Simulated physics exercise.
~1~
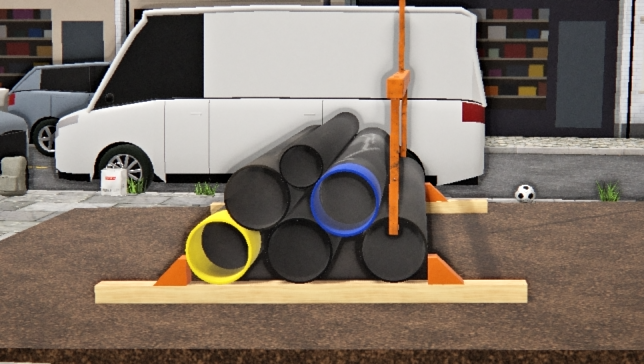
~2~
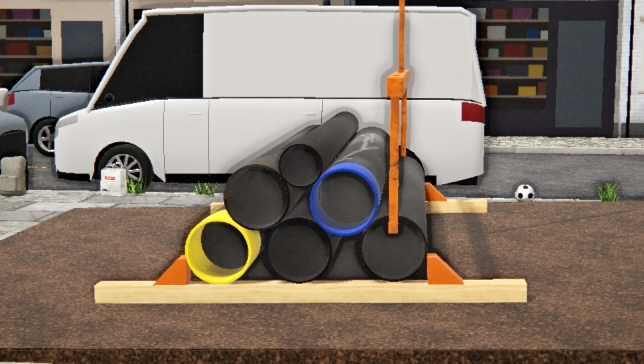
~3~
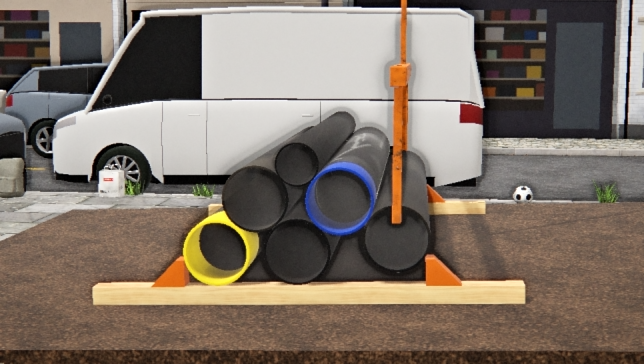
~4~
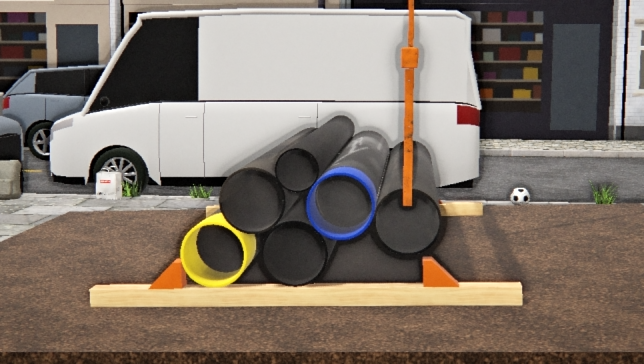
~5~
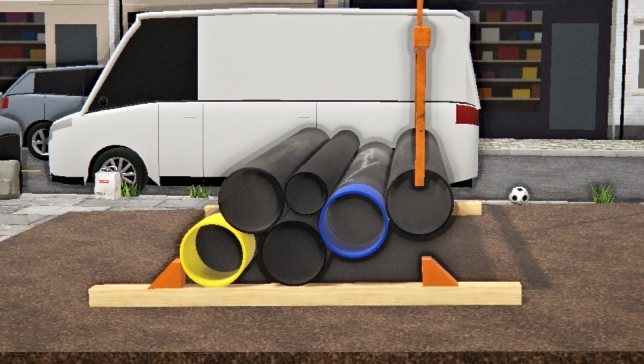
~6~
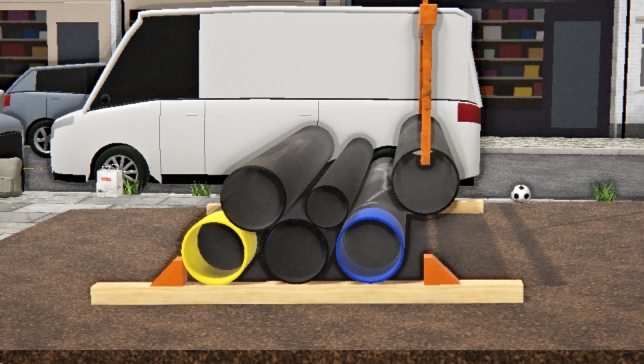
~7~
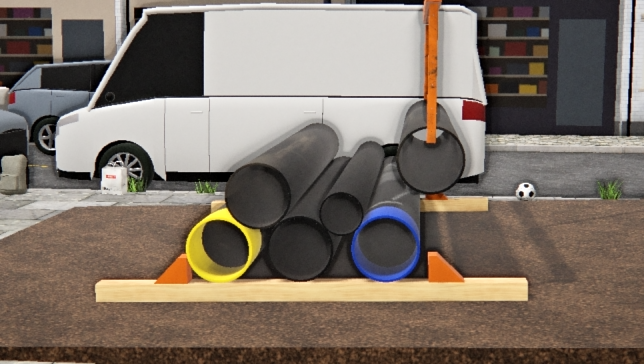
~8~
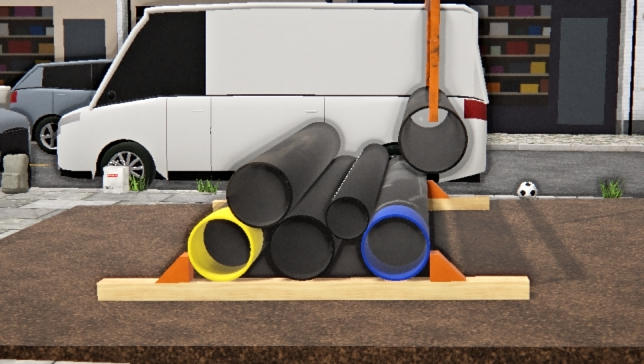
An orange beam hooked into the bottom right pipe of a stack starts to hoist it, seen end-on from the front, with a white van parked behind. The dark pipes, one rimmed in yellow at bottom left and one rimmed in blue in the upper row, rest on timber bearers between orange chocks. The hooked pipe rises and drifts slightly right, and the blue one rolls down to the right into the gap. A small dark pipe sinks after it. At the end the blue pipe sits by the right chock, the yellow one remains in place, and the lifted pipe hangs above.
